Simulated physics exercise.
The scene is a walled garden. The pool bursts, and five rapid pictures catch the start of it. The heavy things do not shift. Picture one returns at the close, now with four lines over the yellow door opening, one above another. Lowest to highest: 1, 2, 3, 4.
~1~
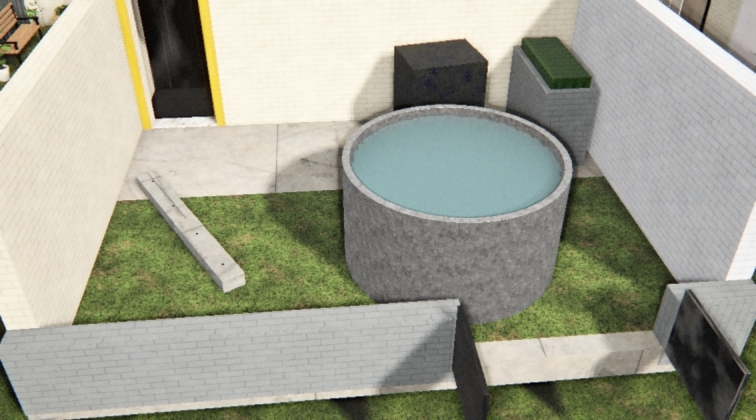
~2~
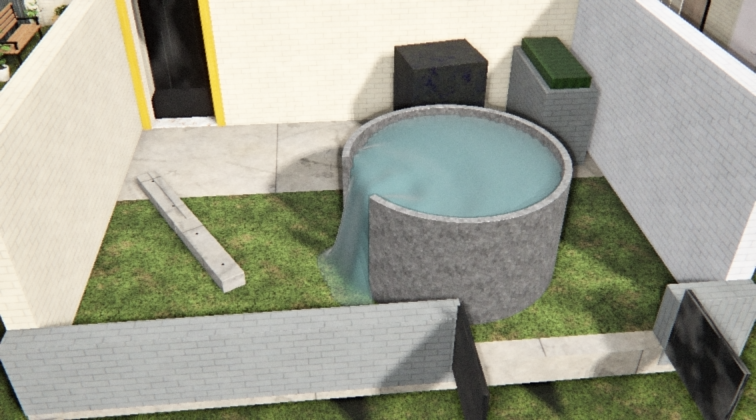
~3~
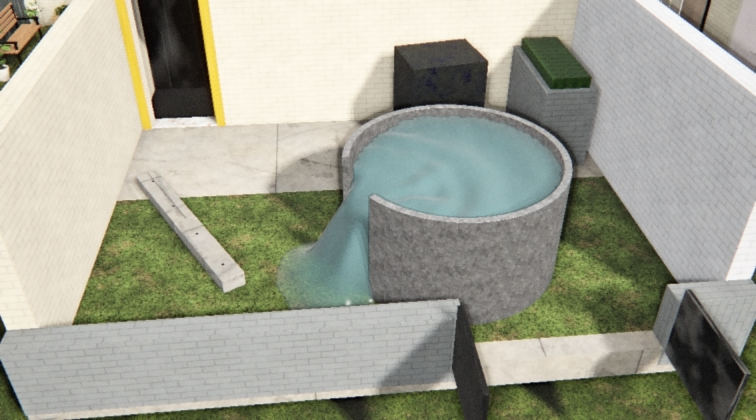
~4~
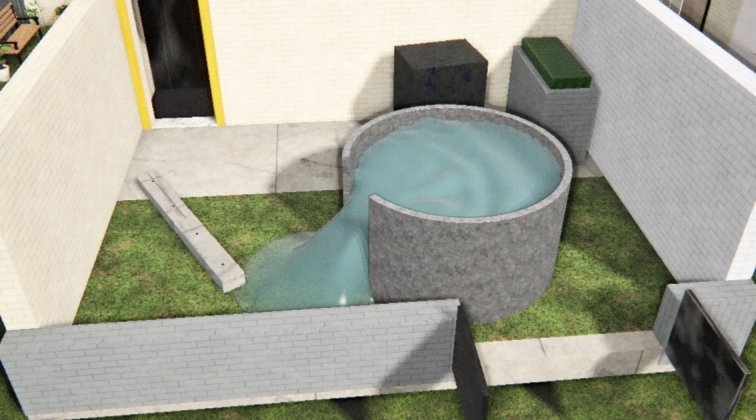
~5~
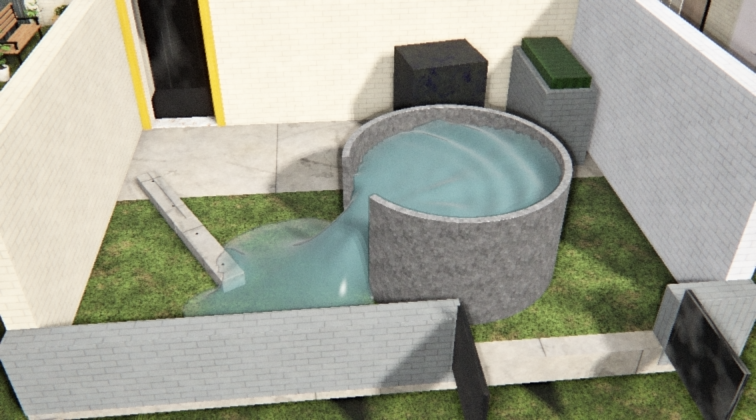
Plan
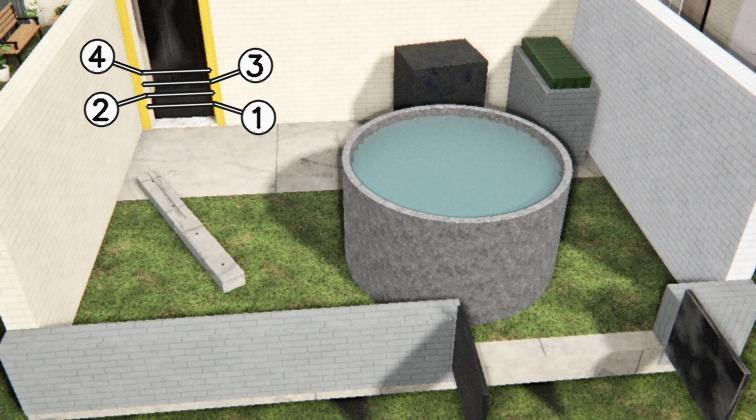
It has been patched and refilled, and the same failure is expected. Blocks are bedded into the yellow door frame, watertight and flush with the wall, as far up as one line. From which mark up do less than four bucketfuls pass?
Choose 1.
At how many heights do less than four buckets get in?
All of them.
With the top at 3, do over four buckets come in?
No, that is safe.
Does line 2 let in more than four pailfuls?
No.
In white, 1 at (181, 105); 2 at (179, 94); 3 at (177, 82); 4 at (175, 71); from the bottom up 1, 2, 3, 4.
For line 1, a bucket or two gets in.
For line 2, nothing gets over.
For line 3, nothing gets over.
For line 4, nothing gets over.
